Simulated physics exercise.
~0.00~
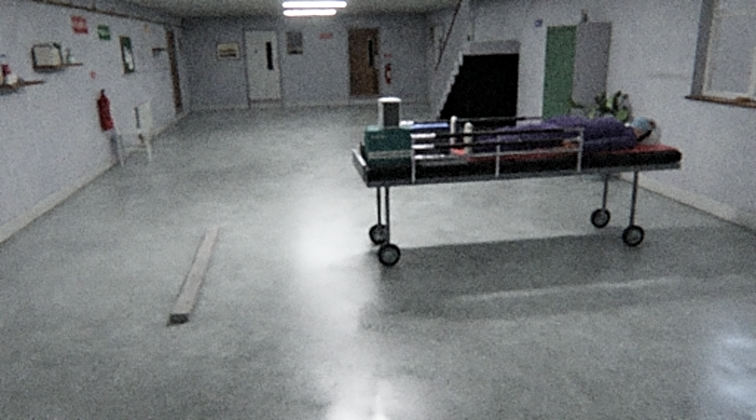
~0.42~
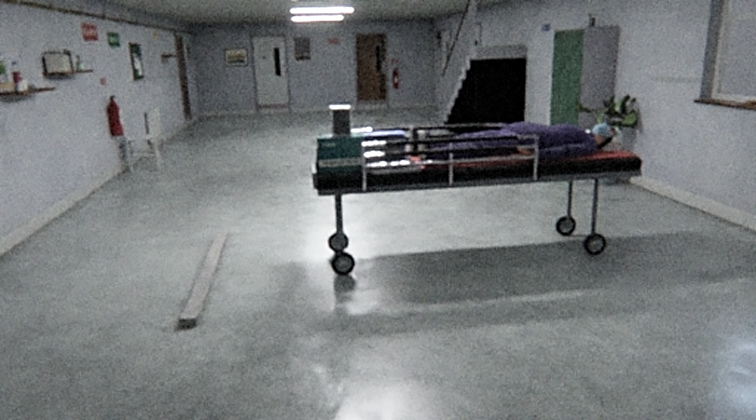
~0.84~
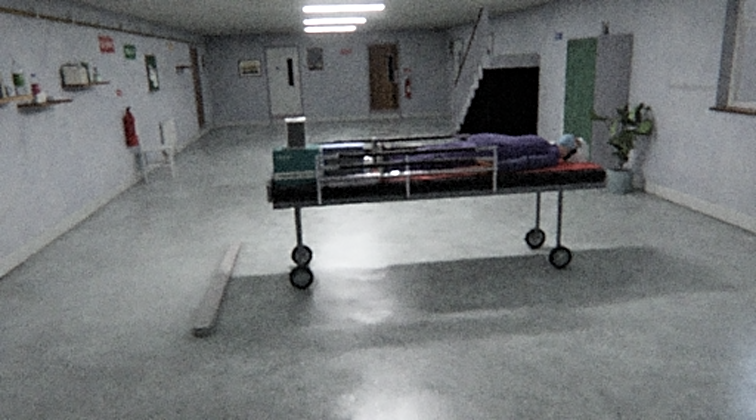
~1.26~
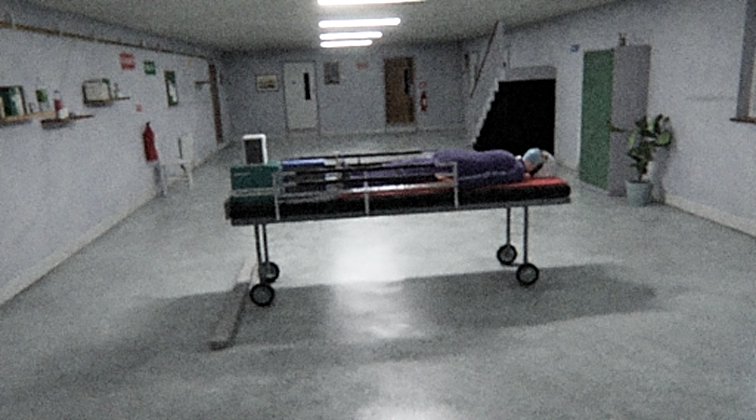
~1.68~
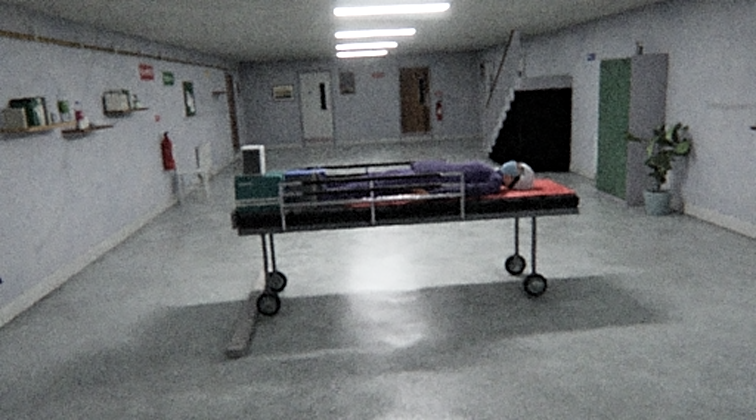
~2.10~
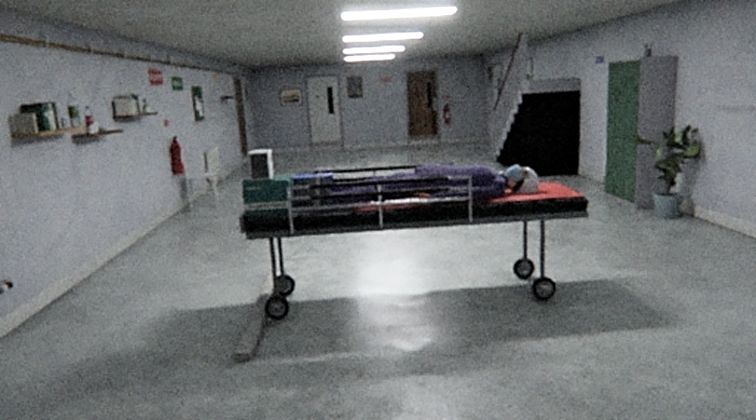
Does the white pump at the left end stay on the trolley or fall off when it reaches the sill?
It stays on the trolley. The white pump is still upright at the left end once the trolley has stopped at the sill.
